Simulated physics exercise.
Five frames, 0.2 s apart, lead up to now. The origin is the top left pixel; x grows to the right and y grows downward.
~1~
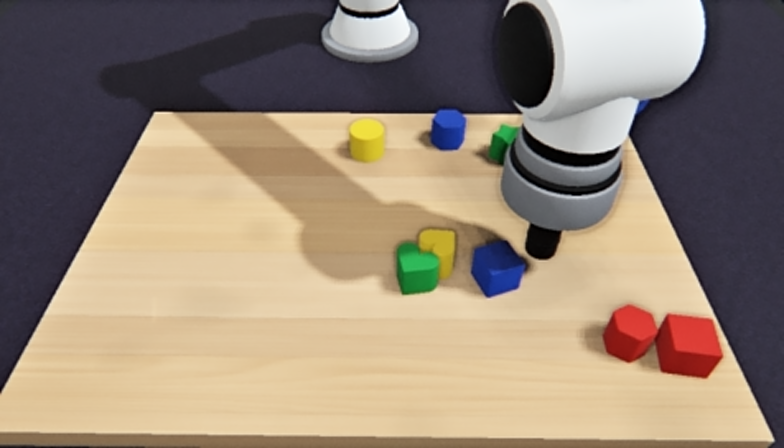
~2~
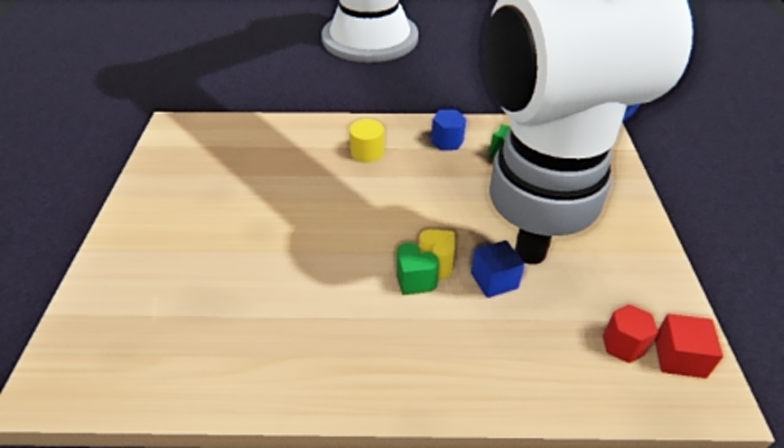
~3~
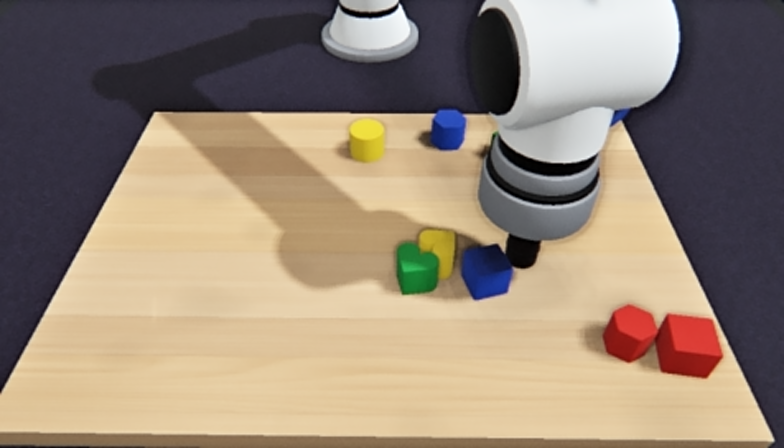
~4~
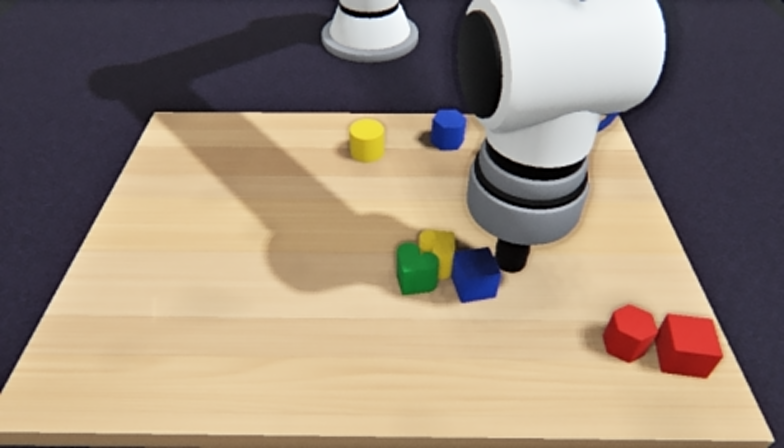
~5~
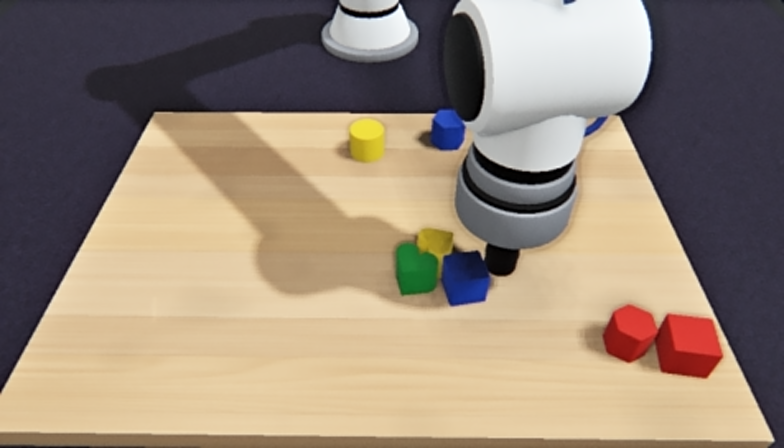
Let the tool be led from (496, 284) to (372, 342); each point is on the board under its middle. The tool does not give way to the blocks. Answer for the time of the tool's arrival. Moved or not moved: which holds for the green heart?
The green heart moves.
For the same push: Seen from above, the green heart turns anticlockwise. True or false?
It is false.
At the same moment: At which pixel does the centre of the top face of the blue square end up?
I predict (369, 284).
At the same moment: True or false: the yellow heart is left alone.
True - the claim holds.
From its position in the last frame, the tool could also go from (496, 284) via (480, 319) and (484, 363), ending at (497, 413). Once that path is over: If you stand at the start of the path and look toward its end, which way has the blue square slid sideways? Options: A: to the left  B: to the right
The answer is B.
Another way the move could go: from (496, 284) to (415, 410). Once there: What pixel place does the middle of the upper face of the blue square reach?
My best guess is (448, 274).
The first path, step by step. One third of the way, tool (458, 285); green heart (384, 255), turned 25° clockwise; blue square (420, 277), turned 25° clockwise.
Two thirds of the way, tool (415, 305); green heart (365, 250), turned 55° clockwise; blue square (379, 284), turned 60° clockwise.
At the end, tool (371, 325); green heart (363, 250), turned 60° clockwise; yellow heart unmoved; blue square (369, 284), turned 70° clockwise.
